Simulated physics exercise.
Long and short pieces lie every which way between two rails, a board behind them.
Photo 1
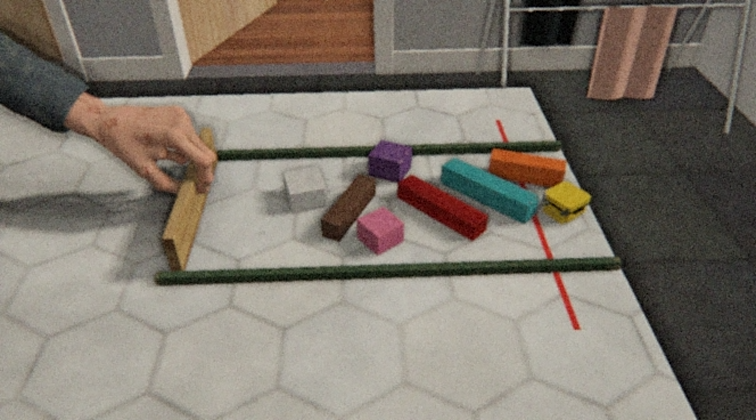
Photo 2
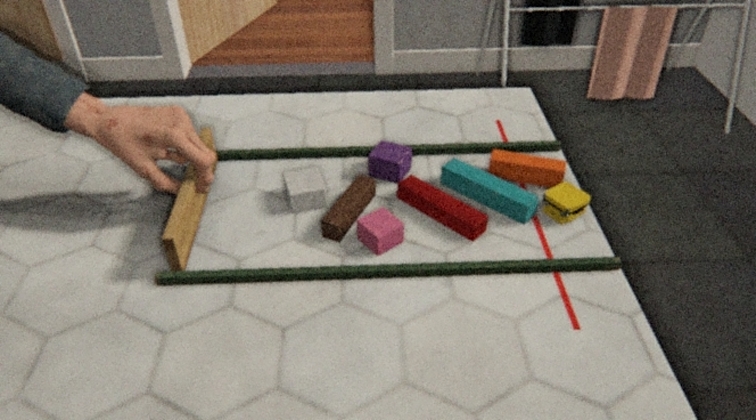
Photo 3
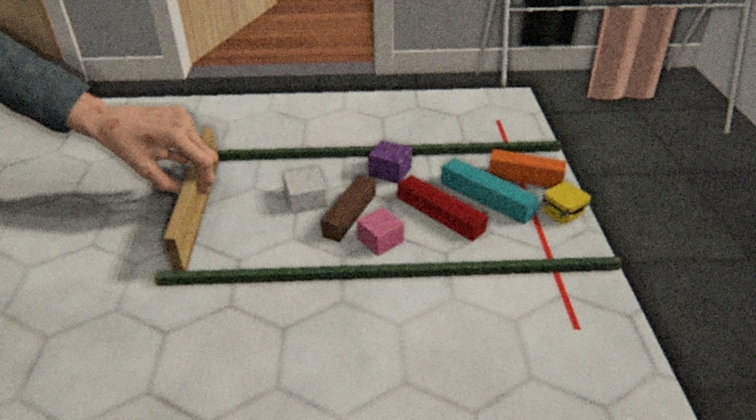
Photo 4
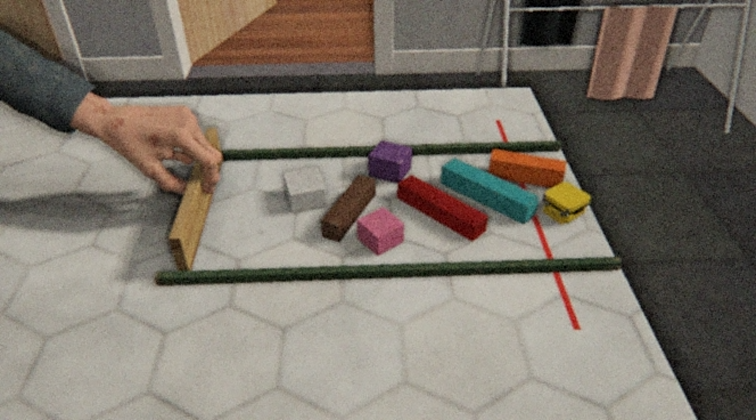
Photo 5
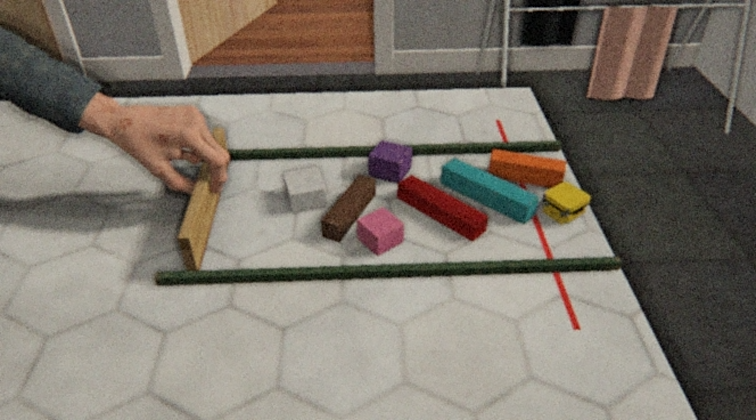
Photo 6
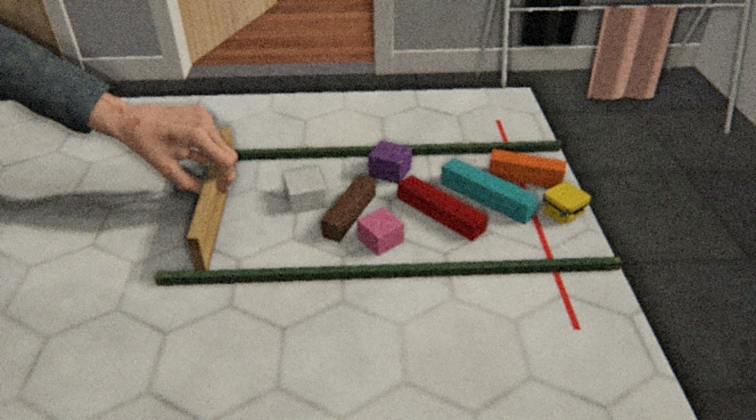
On a white hexagon-tiled surface, colourful blocks lay scattered between two dark green rails near a red line. A hand held a wooden board upright behind them, then slid it slightly right without touching any.
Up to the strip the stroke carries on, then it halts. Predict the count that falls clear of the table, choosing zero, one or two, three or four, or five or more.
Lost: Three or four.
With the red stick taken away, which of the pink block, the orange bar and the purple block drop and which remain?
The pink block stays put; the orange bar comes off; the purple block stays put.
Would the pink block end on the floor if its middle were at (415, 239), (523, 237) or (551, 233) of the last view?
In turn: Stays put, stays put, stays put.
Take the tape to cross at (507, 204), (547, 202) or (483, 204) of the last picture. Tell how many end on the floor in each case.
Per try: 2; 4; 1.
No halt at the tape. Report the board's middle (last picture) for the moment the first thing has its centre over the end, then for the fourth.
First about (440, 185), next about (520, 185).
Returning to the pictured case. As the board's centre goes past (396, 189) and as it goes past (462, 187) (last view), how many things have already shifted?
In order, the tallies are 6 and 8.
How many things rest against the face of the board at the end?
Looks like 4 of them, all told.
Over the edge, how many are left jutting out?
The total here is 1.
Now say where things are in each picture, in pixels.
In the first picture, yellow case (566, 204); orange bar (527, 169); turquoise bar (488, 190); board (194, 195); tape (529, 203).
In the second picture, orange bar (527, 169); brown bar (350, 207).
In the third picture, turquoise bar (488, 190); white block (305, 190).
In the fourth picture, yellow case (565, 204); red stick (441, 207).
In the fifth picture, orange bar (527, 169); board (207, 194).
In the sixth picture, yellow case (565, 204); orange bar (527, 169); turquoise bar (488, 190); board (215, 194); tape (529, 203).
Soon after, none off yet; yellow case at rest near (565, 204); orange bar at rest near (527, 169); turquoise bar at rest near (488, 190).
In the end, the number that fall off is three or four; gone, red stick, turquoise bar, orange bar and yellow case.
